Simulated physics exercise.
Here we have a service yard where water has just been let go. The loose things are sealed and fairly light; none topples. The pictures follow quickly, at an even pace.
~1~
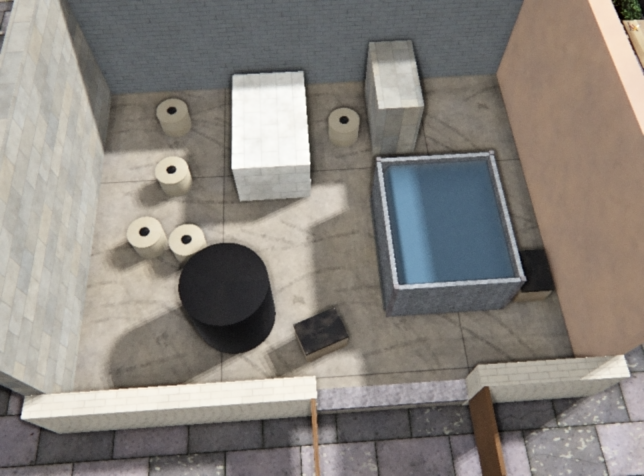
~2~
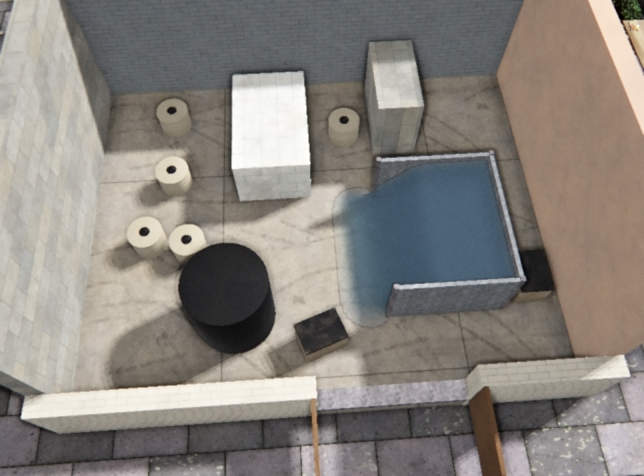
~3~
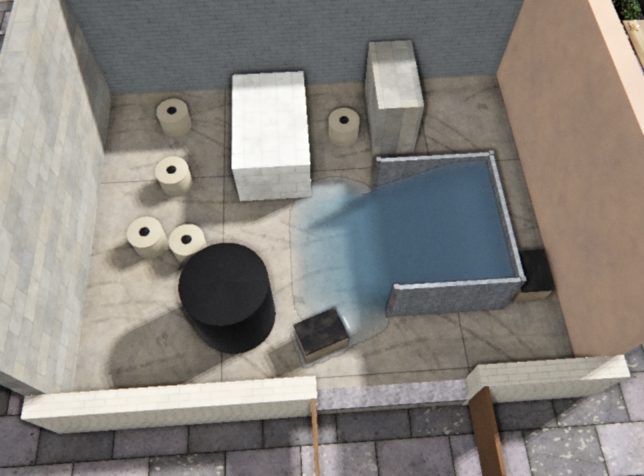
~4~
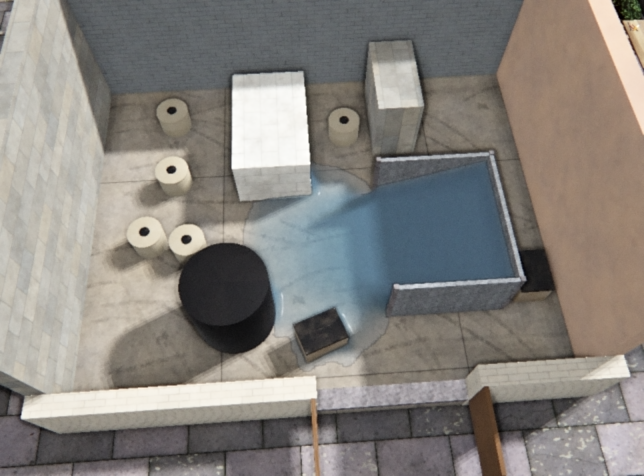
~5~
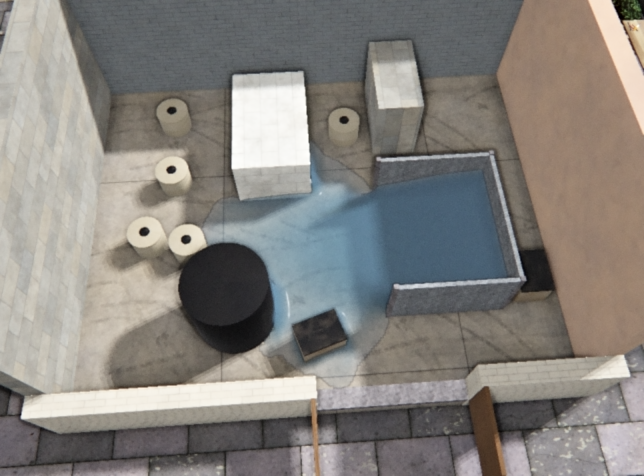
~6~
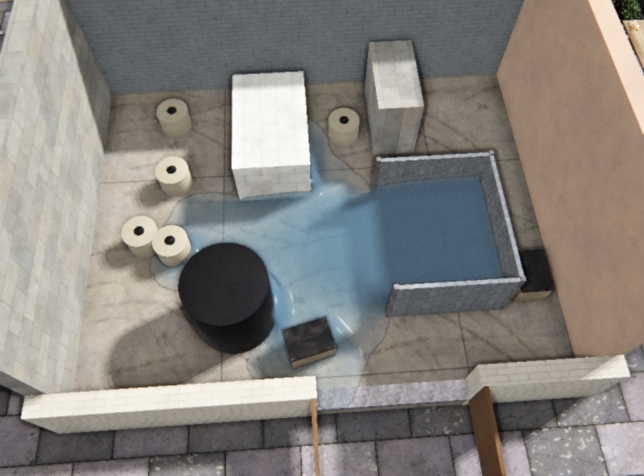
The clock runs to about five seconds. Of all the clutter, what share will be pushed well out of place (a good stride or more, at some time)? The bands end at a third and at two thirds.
Share: Two thirds or more.
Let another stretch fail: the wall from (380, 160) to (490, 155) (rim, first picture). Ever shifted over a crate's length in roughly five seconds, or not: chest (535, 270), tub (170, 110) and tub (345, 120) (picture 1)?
As listed: Pushed that far, moved that far, pushed that far.
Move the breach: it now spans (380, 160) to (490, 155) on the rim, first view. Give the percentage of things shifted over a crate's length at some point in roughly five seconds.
I make it 60 per cent.
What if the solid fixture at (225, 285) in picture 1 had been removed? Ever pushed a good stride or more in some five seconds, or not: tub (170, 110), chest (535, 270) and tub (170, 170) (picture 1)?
In that order: Moved that far, no, moved that far.
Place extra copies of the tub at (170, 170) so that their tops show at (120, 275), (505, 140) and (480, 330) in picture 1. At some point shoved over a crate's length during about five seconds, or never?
As listed: Pushed that far, under that, never so far.
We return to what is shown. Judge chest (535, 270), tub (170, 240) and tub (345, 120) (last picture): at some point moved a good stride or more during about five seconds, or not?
In turn: Less than that, pushed that far, pushed that far.
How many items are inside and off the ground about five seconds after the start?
The number is 6.
A moment on, 3 of 7 are well off their spots; 2 afloat.
Next, 4 of 7 are well off their spots; 3 afloat.
Later, 6 of 7 are well off their spots; 6 afloat.
In the end, 5 of 7 are well off their spots, and 6 have been at some point; 6 afloat.
